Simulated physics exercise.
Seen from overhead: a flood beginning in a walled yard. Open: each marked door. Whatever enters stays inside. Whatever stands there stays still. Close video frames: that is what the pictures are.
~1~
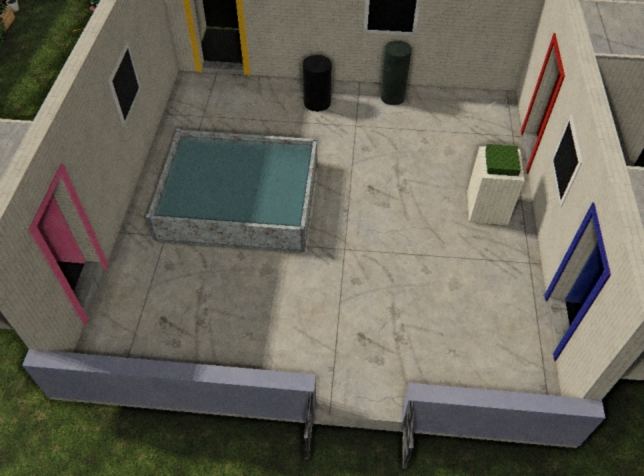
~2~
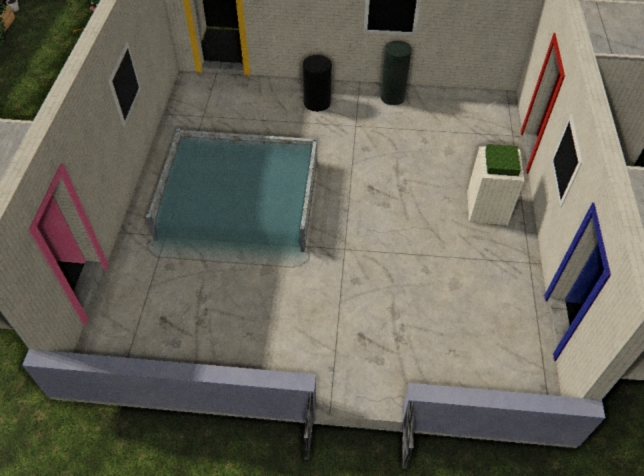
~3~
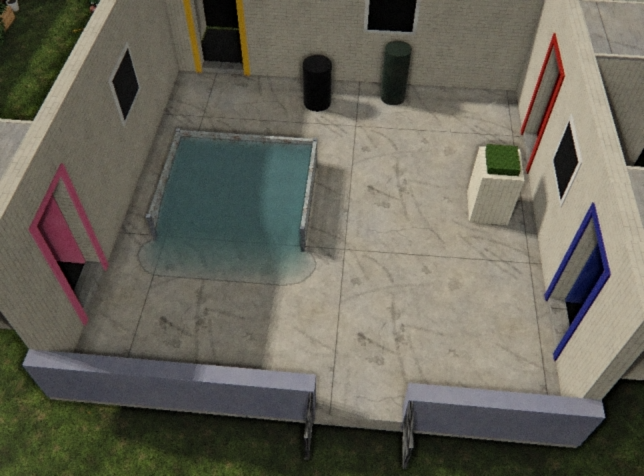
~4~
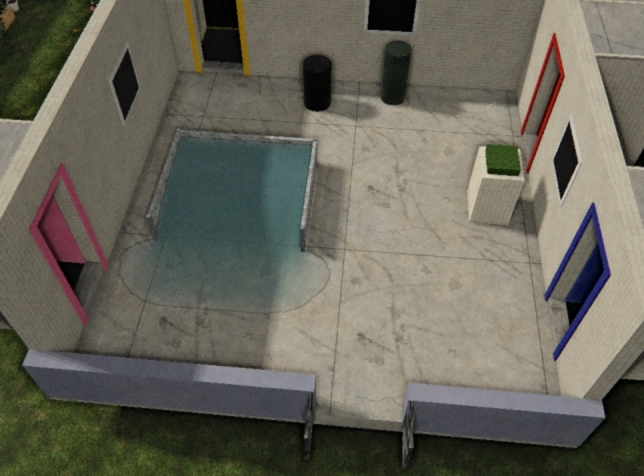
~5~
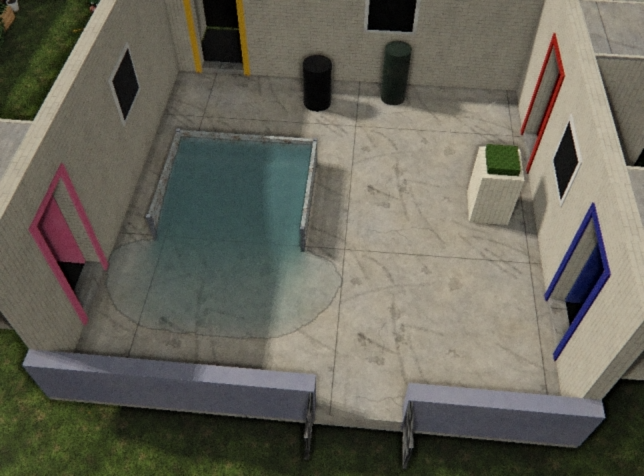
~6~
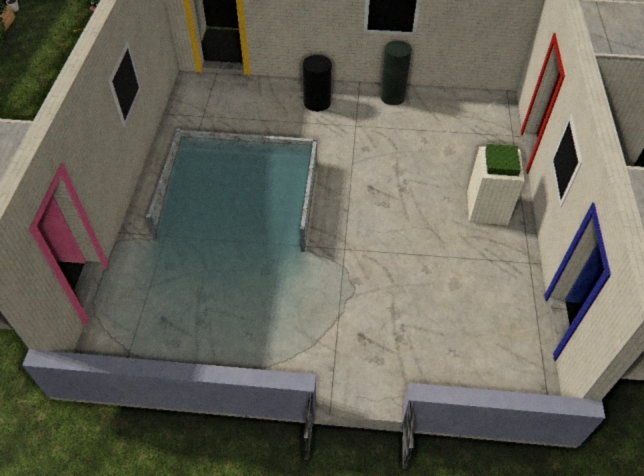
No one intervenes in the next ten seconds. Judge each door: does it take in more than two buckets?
My call: The red door keeps it to two or fewer, the blue door keeps it to two or fewer, the pink door keeps it to two or fewer, the yellow door keeps it to two or fewer.
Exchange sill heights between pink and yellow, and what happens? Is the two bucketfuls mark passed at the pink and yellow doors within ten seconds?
With that change, the pink one goes past the mark and the yellow one falls below the mark.
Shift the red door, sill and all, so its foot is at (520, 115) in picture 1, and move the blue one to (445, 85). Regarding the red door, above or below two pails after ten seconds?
My take is that the red door remains below.
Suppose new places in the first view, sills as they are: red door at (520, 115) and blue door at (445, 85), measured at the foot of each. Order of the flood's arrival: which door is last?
That would be the door marked blue.
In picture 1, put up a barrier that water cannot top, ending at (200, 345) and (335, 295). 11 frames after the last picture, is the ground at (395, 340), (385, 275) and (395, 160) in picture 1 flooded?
Taking the points in turn, they are high and dry, inundated and high and dry.
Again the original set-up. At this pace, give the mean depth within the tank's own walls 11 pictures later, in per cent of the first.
About 36 per cent.
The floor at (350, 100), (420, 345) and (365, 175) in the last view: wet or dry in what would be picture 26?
First spared, then swamped, then spared.
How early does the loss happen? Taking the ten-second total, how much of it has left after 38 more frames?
Roughly 75 %.
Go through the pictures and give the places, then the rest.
The first frame shows still water in the tank at (237, 180).
In the second frame, the front is at (152, 242), out from the gap at (228, 236).
In the third frame, the front is at (308, 269), out from the gap at (229, 238).
In the fourth frame, the front is at (318, 286), out from the gap at (229, 239).
In the fifth frame, water pours out at (229, 239) and has run to (310, 315).
In the sixth frame, water pours out at (229, 239) and has run to (128, 342).
A moment on, water covers 25 % of the floor; the red door not reached, the blue door not reached, the pink door wet at the sill, nothing in, the yellow door not reached.
Next, water covers 25 % of the floor; the red door not reached, the blue door not reached, the pink door wet at the sill, nothing in, the yellow door not reached.
Then, water covers 35 % of the floor; the red door not reached, the blue door not reached, the pink door under two buckets in, the yellow door not reached.
Later, water covers 60 % of the floor; the red door not reached, the blue door under two buckets in, the pink door under two buckets in, the yellow door wet at the sill, nothing in.
In the end, water covers 90 % of the floor; the red door wet at the sill, nothing in, the blue door under two buckets in, the pink door under two buckets in, the yellow door under two buckets in.
